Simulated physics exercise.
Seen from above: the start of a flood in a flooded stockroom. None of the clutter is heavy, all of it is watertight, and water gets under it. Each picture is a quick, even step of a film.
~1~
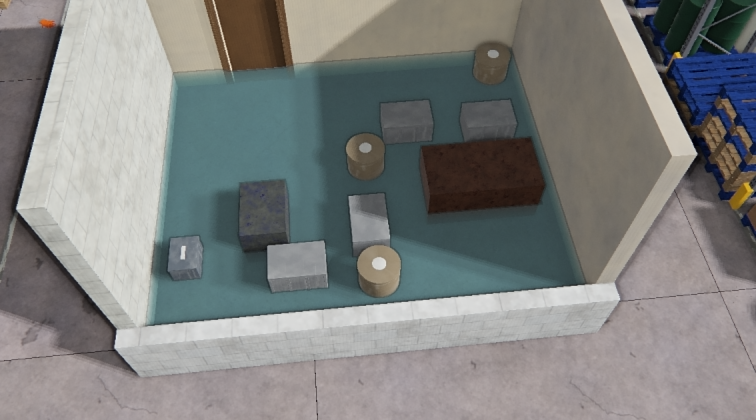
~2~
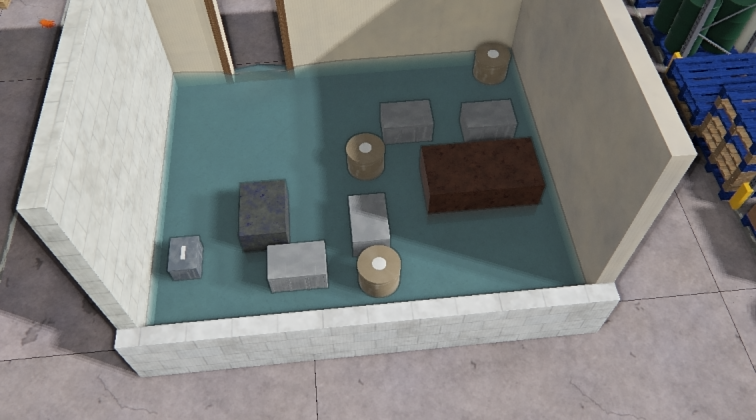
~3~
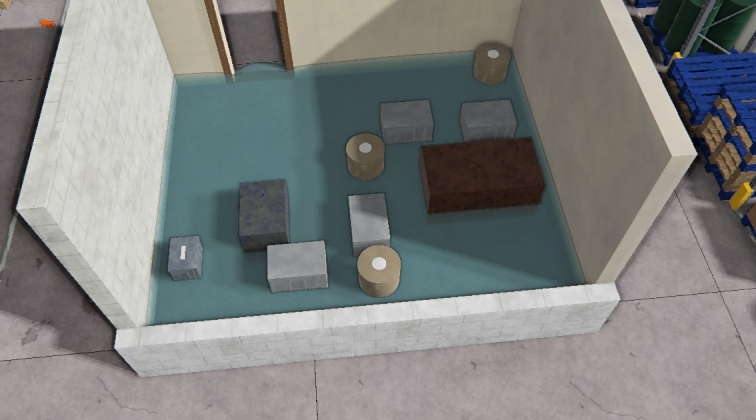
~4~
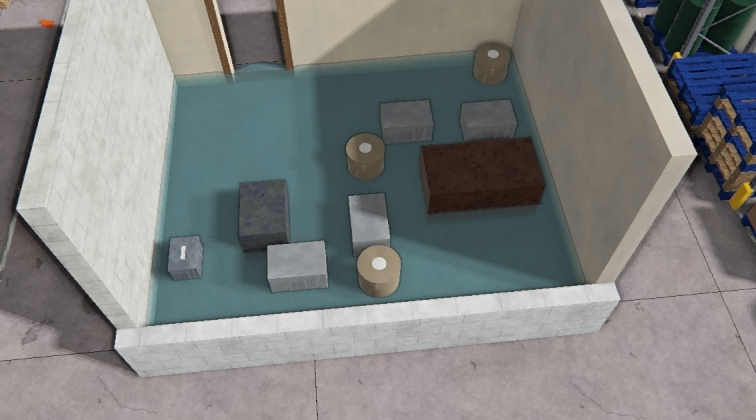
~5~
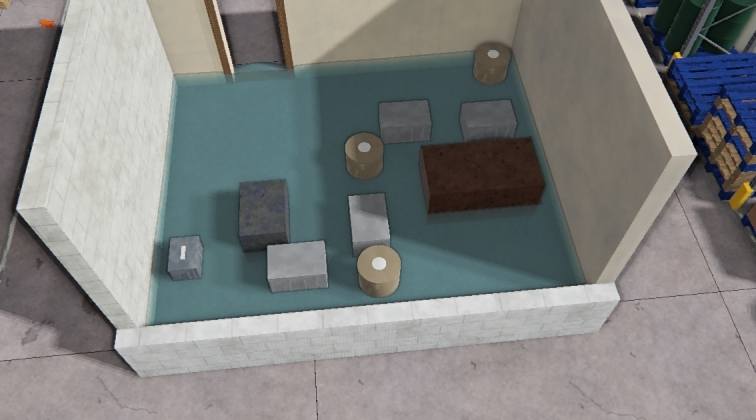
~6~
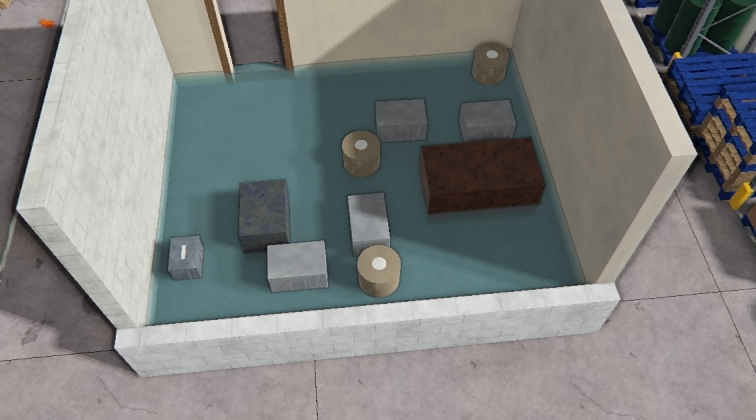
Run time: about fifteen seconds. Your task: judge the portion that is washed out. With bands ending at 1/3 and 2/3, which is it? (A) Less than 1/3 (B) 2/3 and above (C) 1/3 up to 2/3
Option A: Less than 1/3.
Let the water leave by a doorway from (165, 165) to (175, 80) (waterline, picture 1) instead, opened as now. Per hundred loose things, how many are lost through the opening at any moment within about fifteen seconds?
Estimate: Close to 50 %.
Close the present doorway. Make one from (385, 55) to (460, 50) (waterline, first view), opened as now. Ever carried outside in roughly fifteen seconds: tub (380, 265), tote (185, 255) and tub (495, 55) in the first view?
Object by object: Never exits, never exits, drifts out.
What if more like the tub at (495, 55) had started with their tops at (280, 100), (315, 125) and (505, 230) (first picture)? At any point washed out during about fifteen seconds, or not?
For the three copies in the stated order: Escaped, escaped, remained.
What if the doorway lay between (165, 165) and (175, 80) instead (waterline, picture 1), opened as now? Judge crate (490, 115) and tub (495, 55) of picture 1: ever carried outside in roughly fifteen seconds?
Per object, in order: Retained / retained.
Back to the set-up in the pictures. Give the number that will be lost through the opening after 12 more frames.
I count 0 altogether.
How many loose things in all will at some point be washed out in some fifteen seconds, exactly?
That adds up to 1.
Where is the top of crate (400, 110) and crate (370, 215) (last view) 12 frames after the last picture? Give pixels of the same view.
Look for them at about (367, 100) and about (349, 192).
A moment on, 0 of 8 are out; 8 afloat.
Next, 0 of 8 are out; 8 afloat.
Later, 0 of 8 are out; 8 afloat.
In the end, 1 of 8 are out; 7 afloat.
